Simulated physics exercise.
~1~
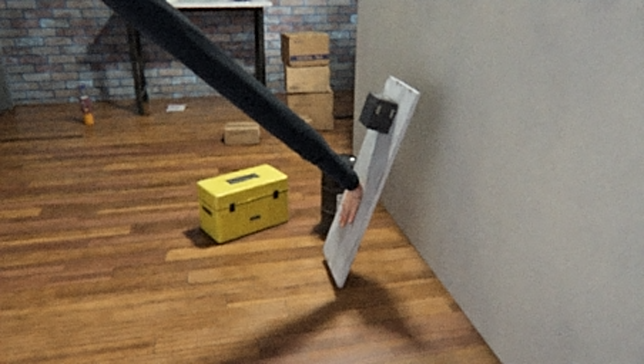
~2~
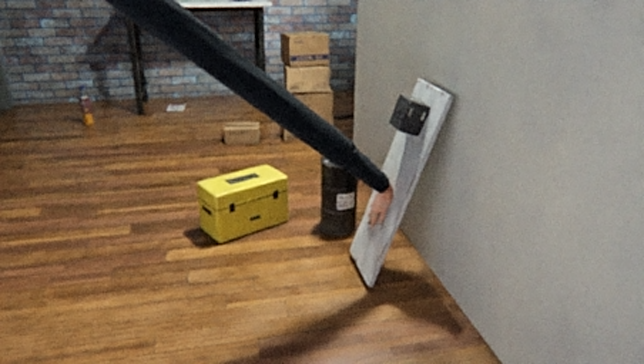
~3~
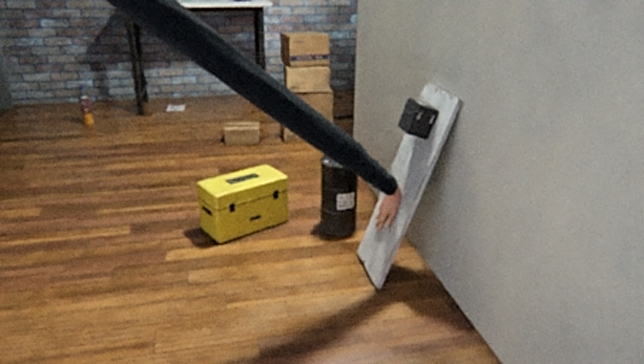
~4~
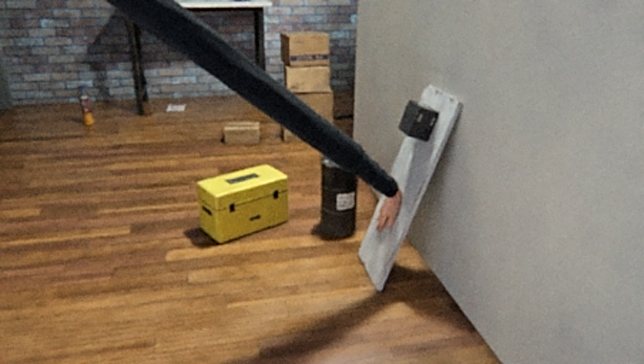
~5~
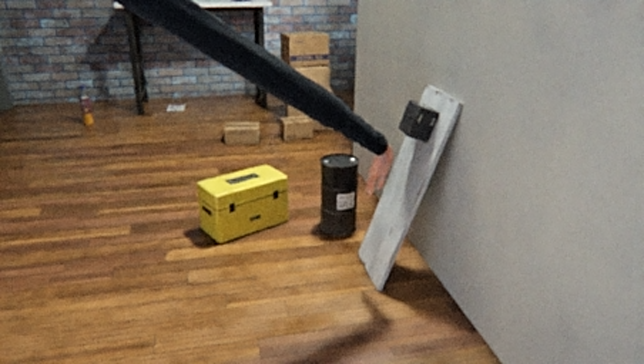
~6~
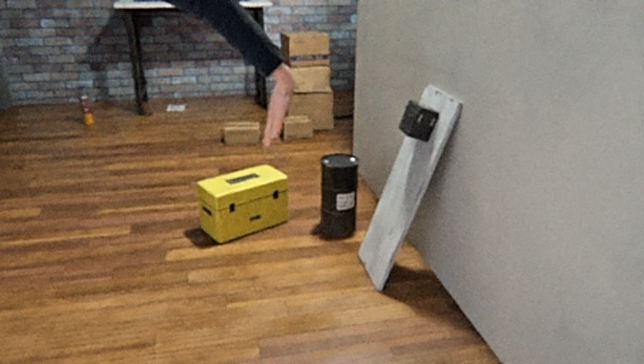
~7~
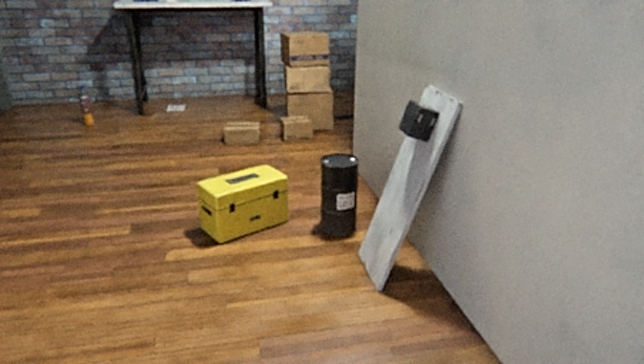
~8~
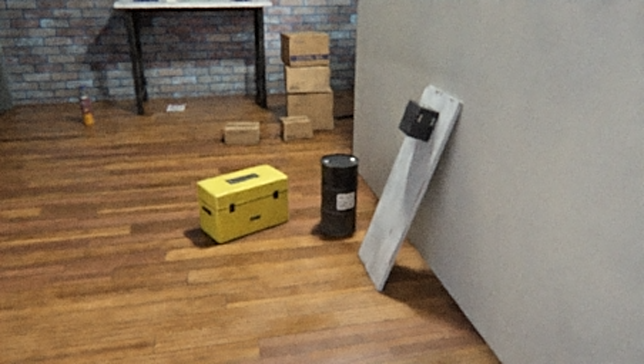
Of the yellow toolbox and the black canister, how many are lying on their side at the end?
None of them are. Both the yellow toolbox and the black canister are still upright where they stood.
